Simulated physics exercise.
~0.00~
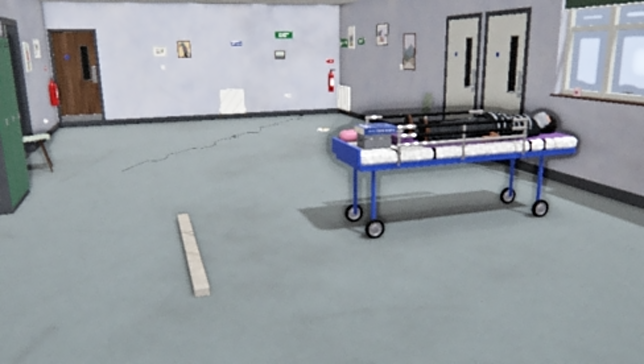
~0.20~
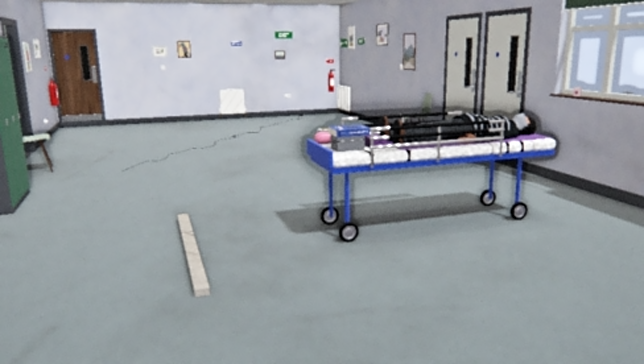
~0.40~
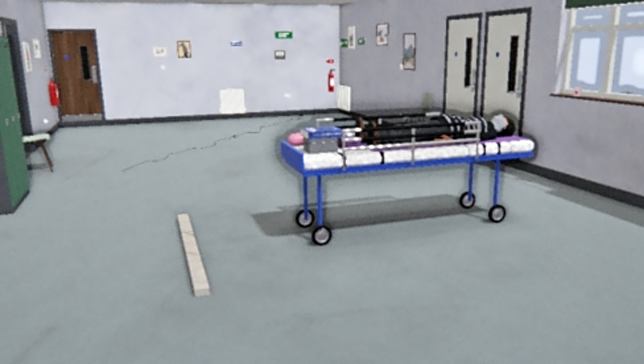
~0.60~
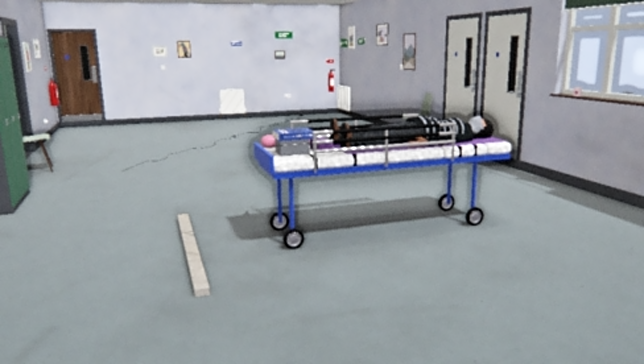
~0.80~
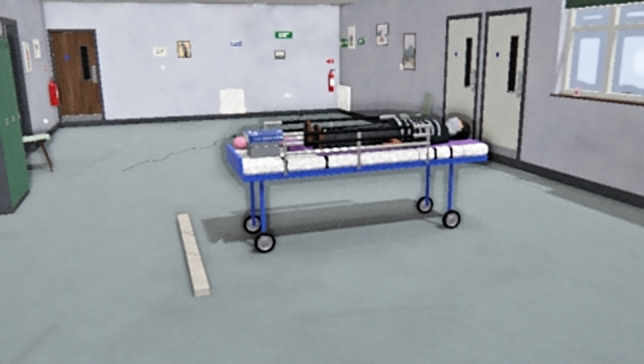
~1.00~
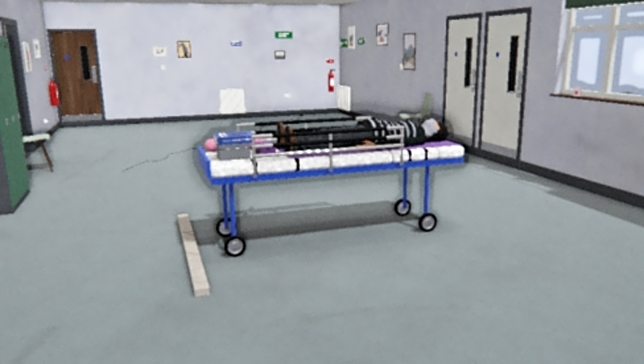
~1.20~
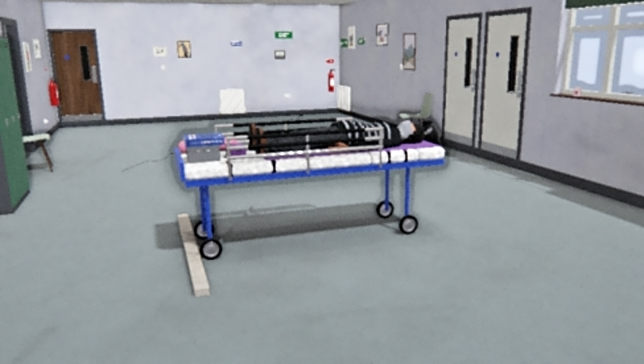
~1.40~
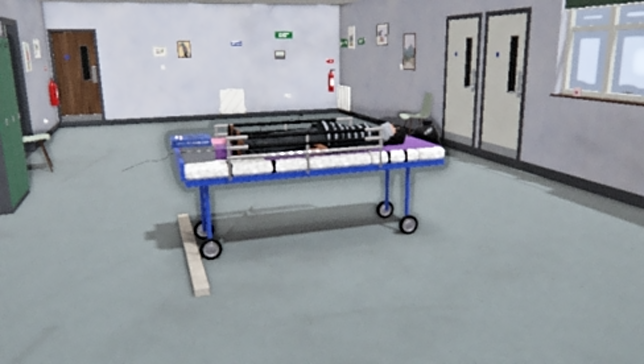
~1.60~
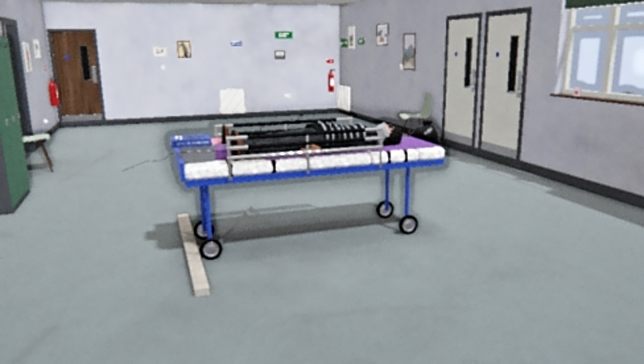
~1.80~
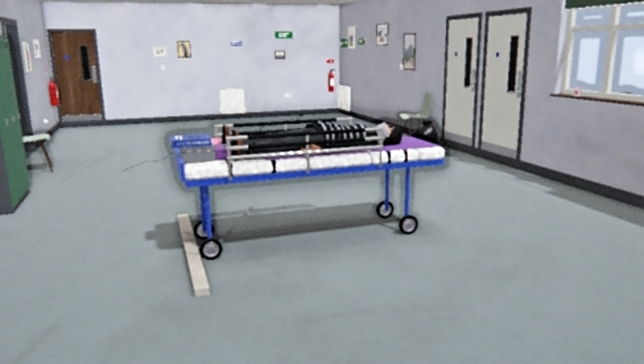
The clip opens on a pale room with a grey floor, where a blue-framed trolley carries a dark-clothed person lying feet first toward the left, with several small items near the feet. The trolley rolls steadily left toward a pale strip lying on the floor. Its leading wheels reach the strip and the trolley halts abruptly. The person and the loose items, among them a blue folder and a grey case, slide a little farther left along the top. Everything then settles, with the person still lying on the trolley and the folder and case still aboard near its left end.
